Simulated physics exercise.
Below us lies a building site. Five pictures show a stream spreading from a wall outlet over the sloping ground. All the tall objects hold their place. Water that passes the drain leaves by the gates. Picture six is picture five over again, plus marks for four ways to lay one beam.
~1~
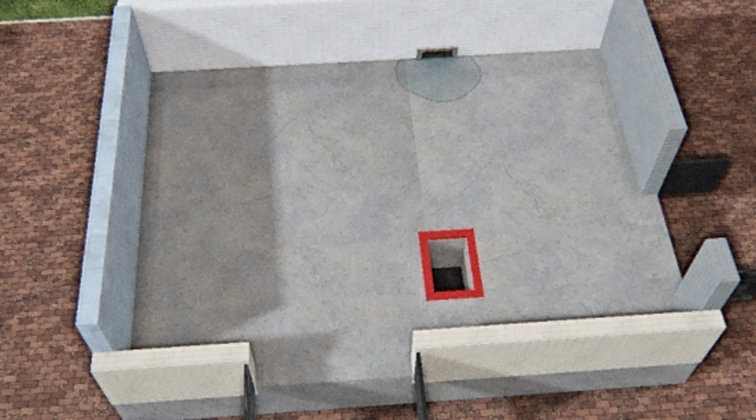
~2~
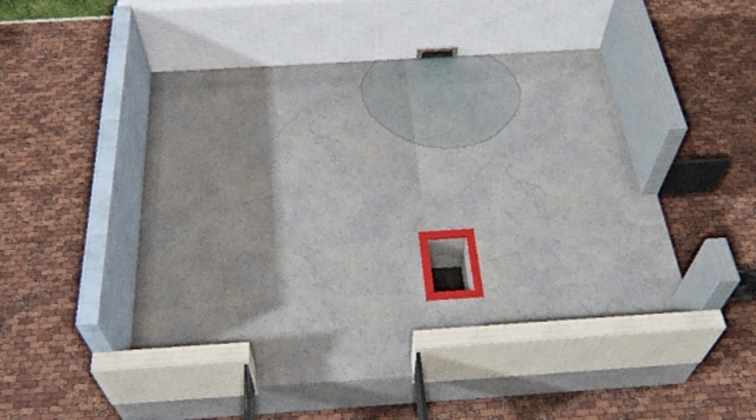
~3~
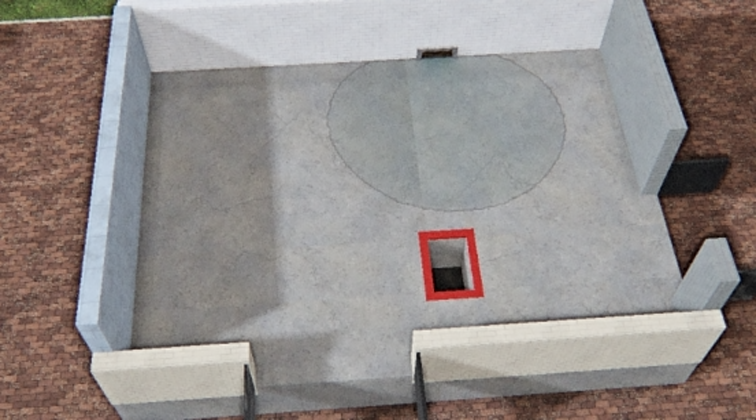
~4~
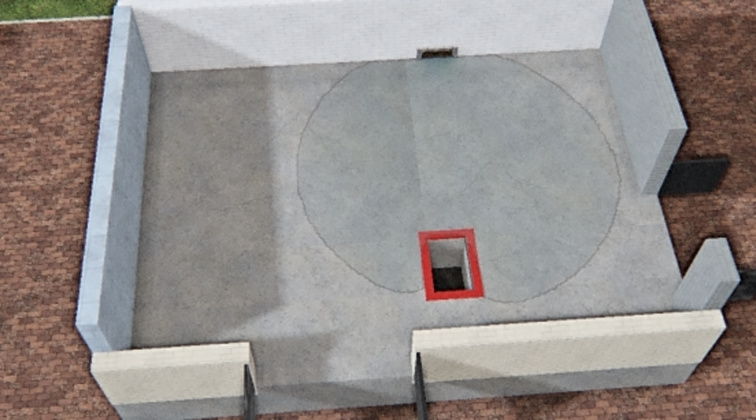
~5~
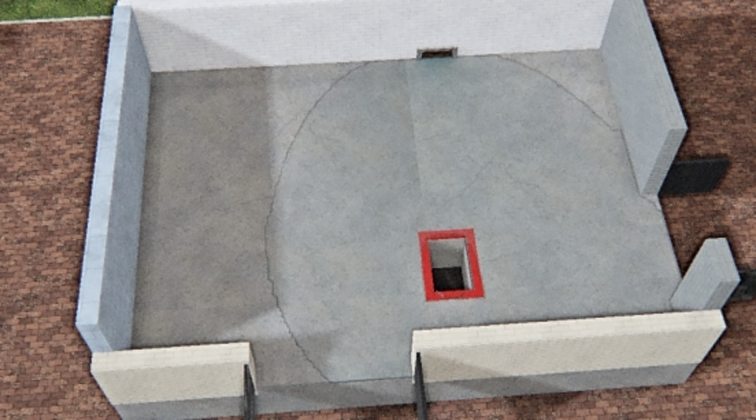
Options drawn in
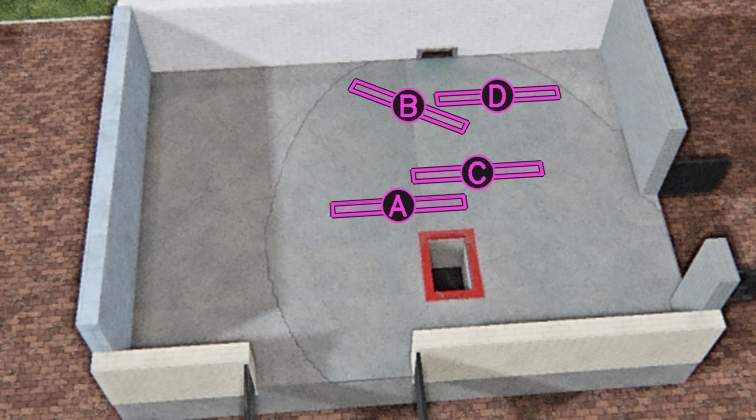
The clip shows a walled concrete yard from above as a shallow sheet of water spreads from a small opening at the back wall, reaching the red-framed drain, then surrounding it and extending to the front wall.
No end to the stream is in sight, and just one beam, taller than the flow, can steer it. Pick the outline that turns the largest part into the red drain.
I would pick place D.
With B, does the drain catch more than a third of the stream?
No.
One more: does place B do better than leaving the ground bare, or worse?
It is worse.
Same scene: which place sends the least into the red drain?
That is place A.
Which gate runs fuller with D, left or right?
The left gate.
On the marked copy, A from (332, 209) to (464, 201); B from (353, 85) to (464, 127); C from (413, 176) to (541, 168); D from (436, 99) to (557, 92).
With A, about 10 % of the stream runs into the red drain, about 90 % out by the gates.
With B, about 15 % of the stream runs into the red drain, about 83 % out by the gates.
With C, about 15 % of the stream runs into the red drain, about 84 % out by the gates.
With D, about 25 % of the stream runs into the red drain, about 75 % out by the gates.
